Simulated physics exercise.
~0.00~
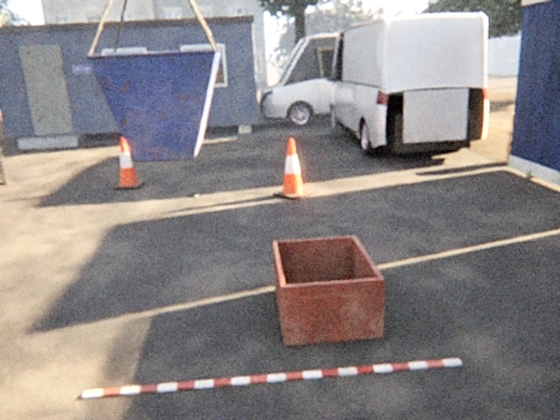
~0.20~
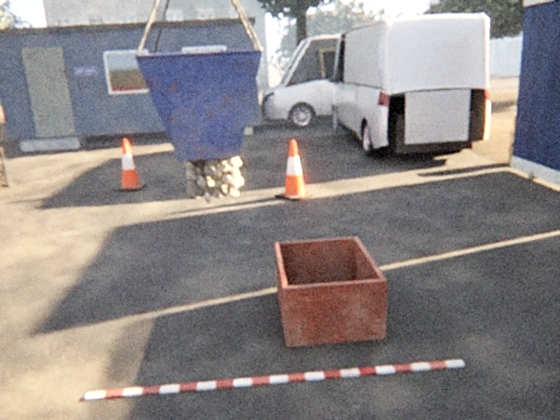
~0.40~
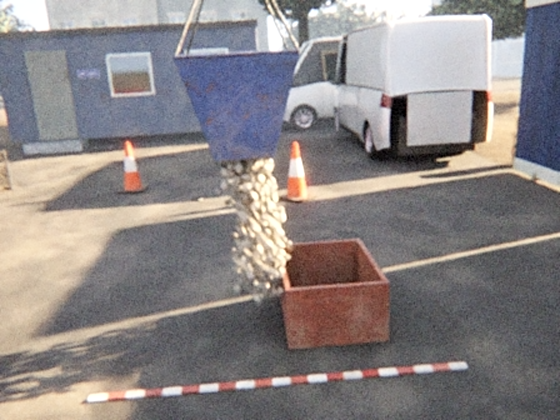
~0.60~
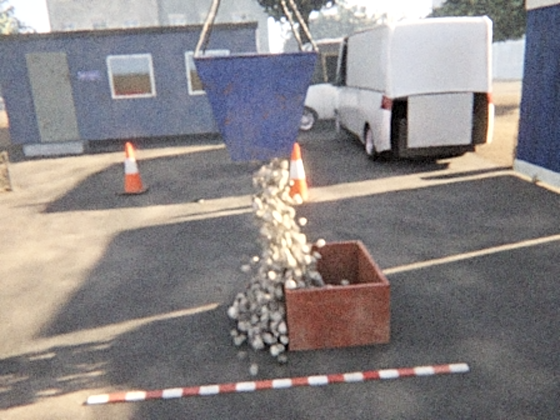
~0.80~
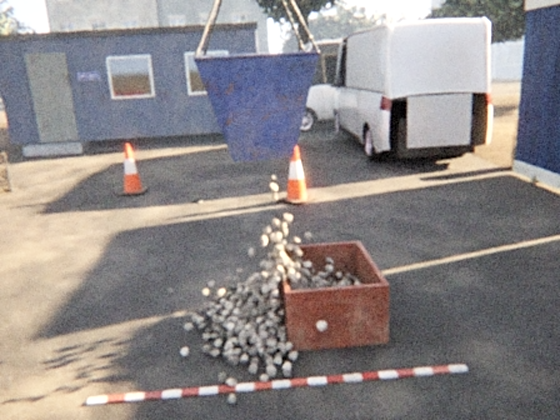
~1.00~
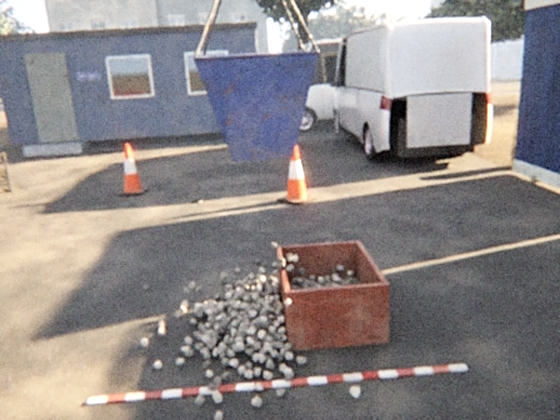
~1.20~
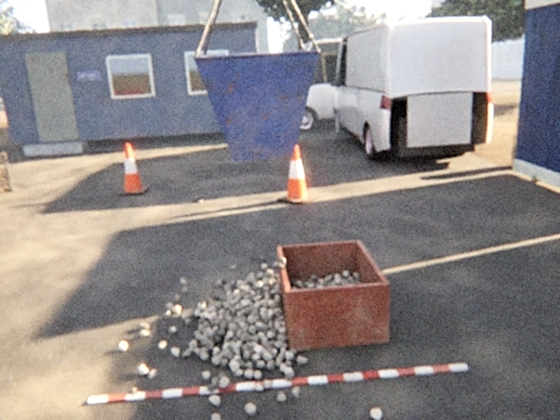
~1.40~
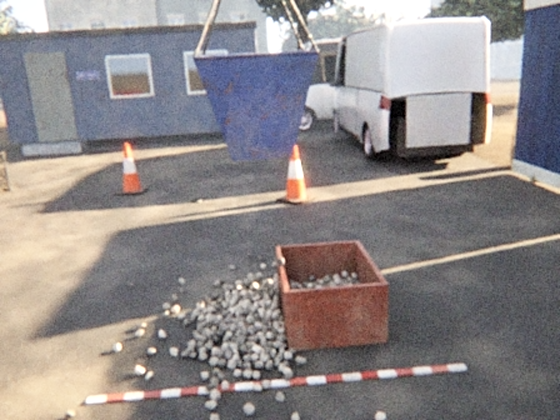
A blue skip hanging from lines travels to the right across a paved yard, past orange cones, a blue cabin and a white van. Pale stones begin to drop from its underside while it is still moving, short of a reddish open bin. The stream lengthens and reaches the ground just left of the bin, then some stones tumble inside as the skip comes to a stop. The last stones fall and scatter towards the striped staff in front. Finally the empty skip hangs still, with a larger heap left of the bin and a smaller share inside it.
